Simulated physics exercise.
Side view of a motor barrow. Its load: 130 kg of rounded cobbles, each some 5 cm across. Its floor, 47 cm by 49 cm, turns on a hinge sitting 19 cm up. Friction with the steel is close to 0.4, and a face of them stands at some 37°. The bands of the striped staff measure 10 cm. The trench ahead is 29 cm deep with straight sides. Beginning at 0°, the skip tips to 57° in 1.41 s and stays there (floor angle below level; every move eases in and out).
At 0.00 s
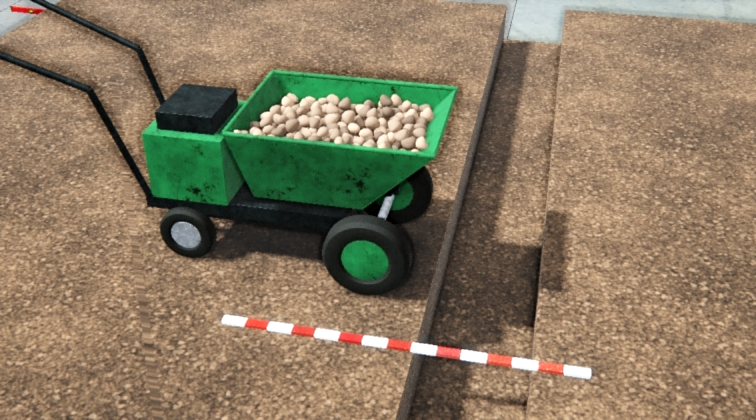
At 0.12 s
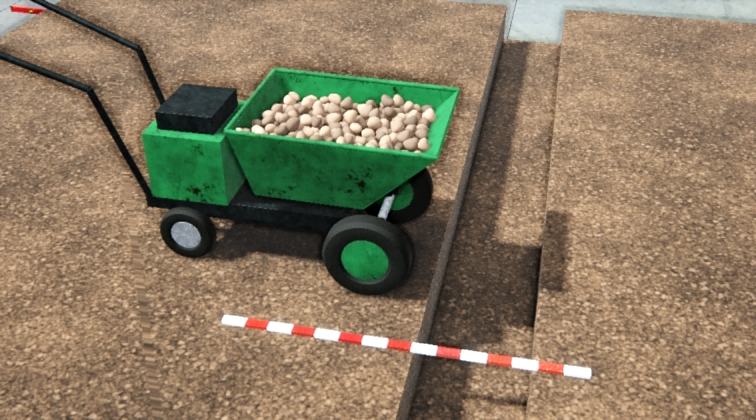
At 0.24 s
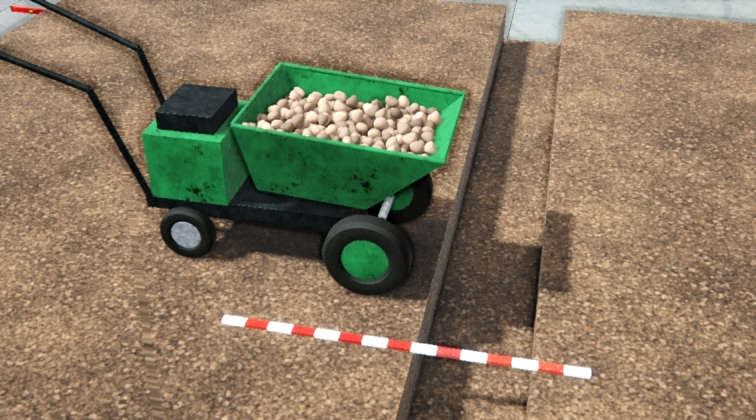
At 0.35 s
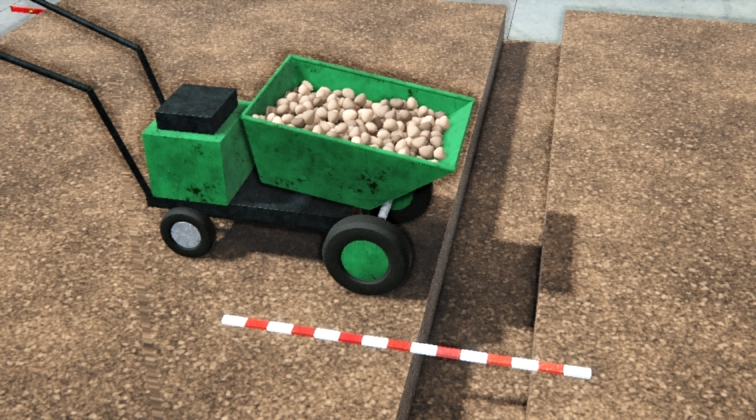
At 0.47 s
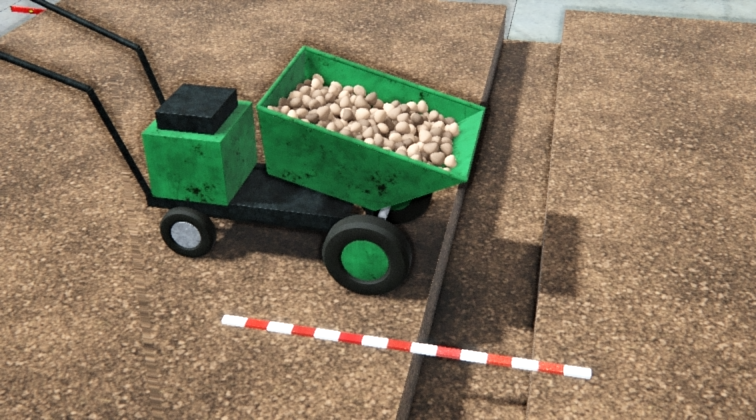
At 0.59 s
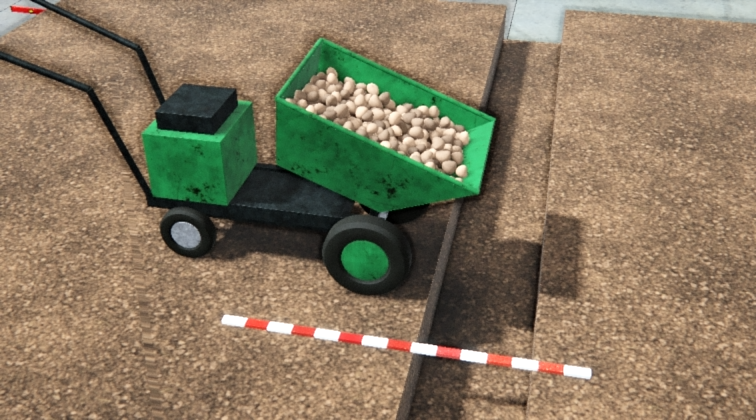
Green skip of a small motor barrow tilting forward to the right beside a trench, raising its load of pale round stones.
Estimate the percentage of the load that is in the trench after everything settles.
Roughly 52 per cent of the load.
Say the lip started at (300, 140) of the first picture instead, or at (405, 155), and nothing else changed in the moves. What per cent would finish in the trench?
Roughly 50 per cent, then 70 per cent.
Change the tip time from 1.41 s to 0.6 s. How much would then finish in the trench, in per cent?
It would come to roughly 40 per cent.
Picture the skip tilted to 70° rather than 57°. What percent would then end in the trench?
In that case some 50 per cent.
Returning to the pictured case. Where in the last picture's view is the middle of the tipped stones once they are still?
Somewhere near pixel (526, 306).
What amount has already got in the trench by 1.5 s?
Some 10 per cent of the load by that point.
After 1.1 s the floor is at 48°; 100 % in the skip; the foremost stones are at (497, 208).
After 1.5 s the floor is at 57°; 85 % in the skip, 8 % in the trench, 7 % past the trench; the foremost stones are at (574, 286).
After 1.9 s the floor is at 57°; 58 % in the skip, 16 % in the trench, 26 % past the trench; the foremost stones are at (644, 276).
After 3.8 s the floor is at 57°; 19 % in the skip, 52 % in the trench, 29 % past the trench; the foremost stones are at (706, 284).
